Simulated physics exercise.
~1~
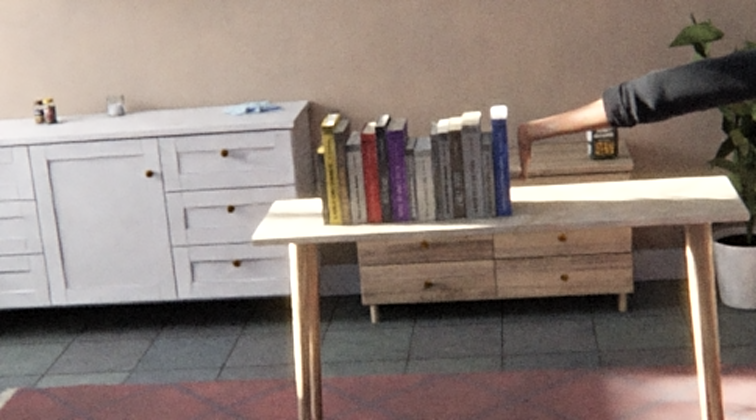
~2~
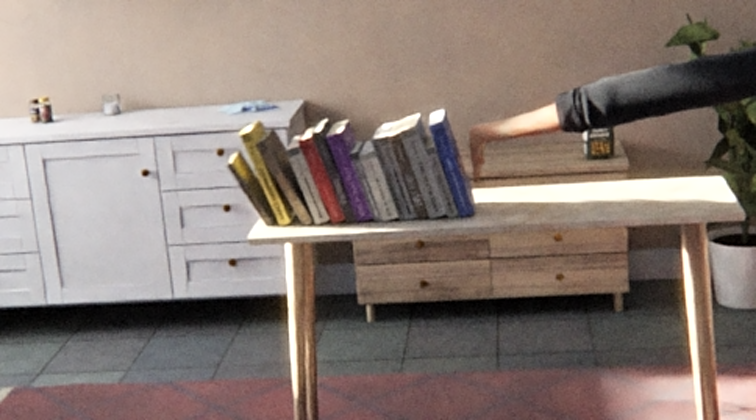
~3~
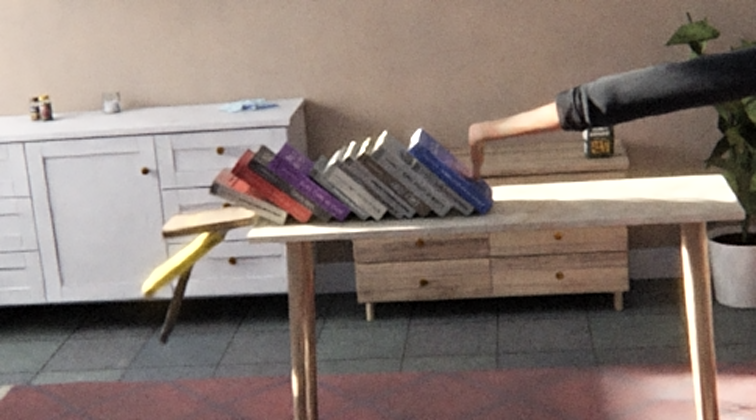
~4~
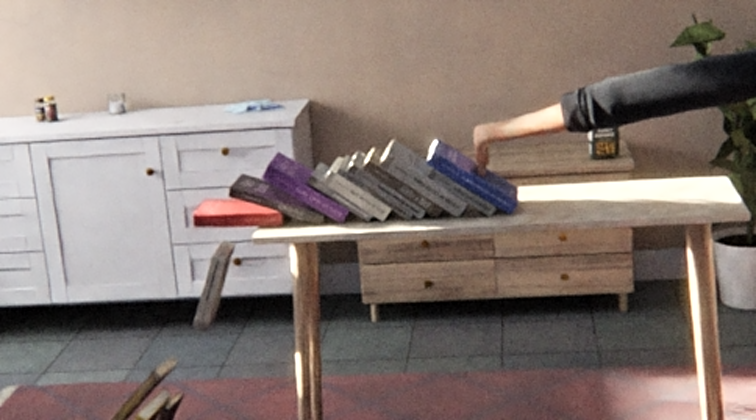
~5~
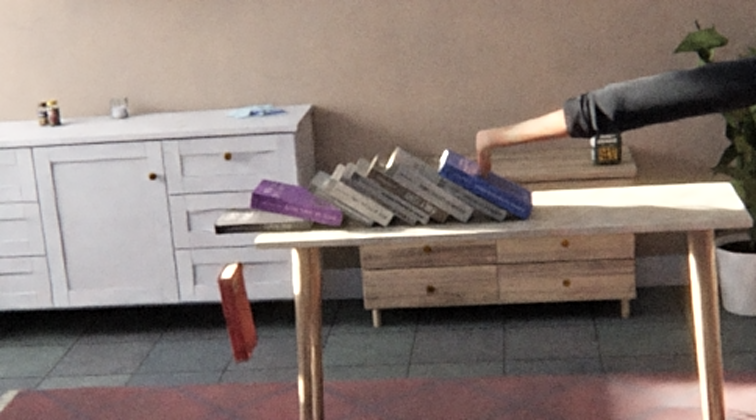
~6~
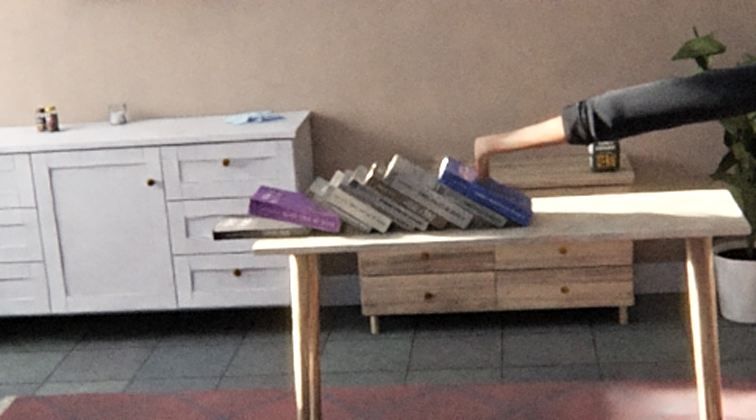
An arm pushes a row of books left, tipping several off the table's edge while others lean.
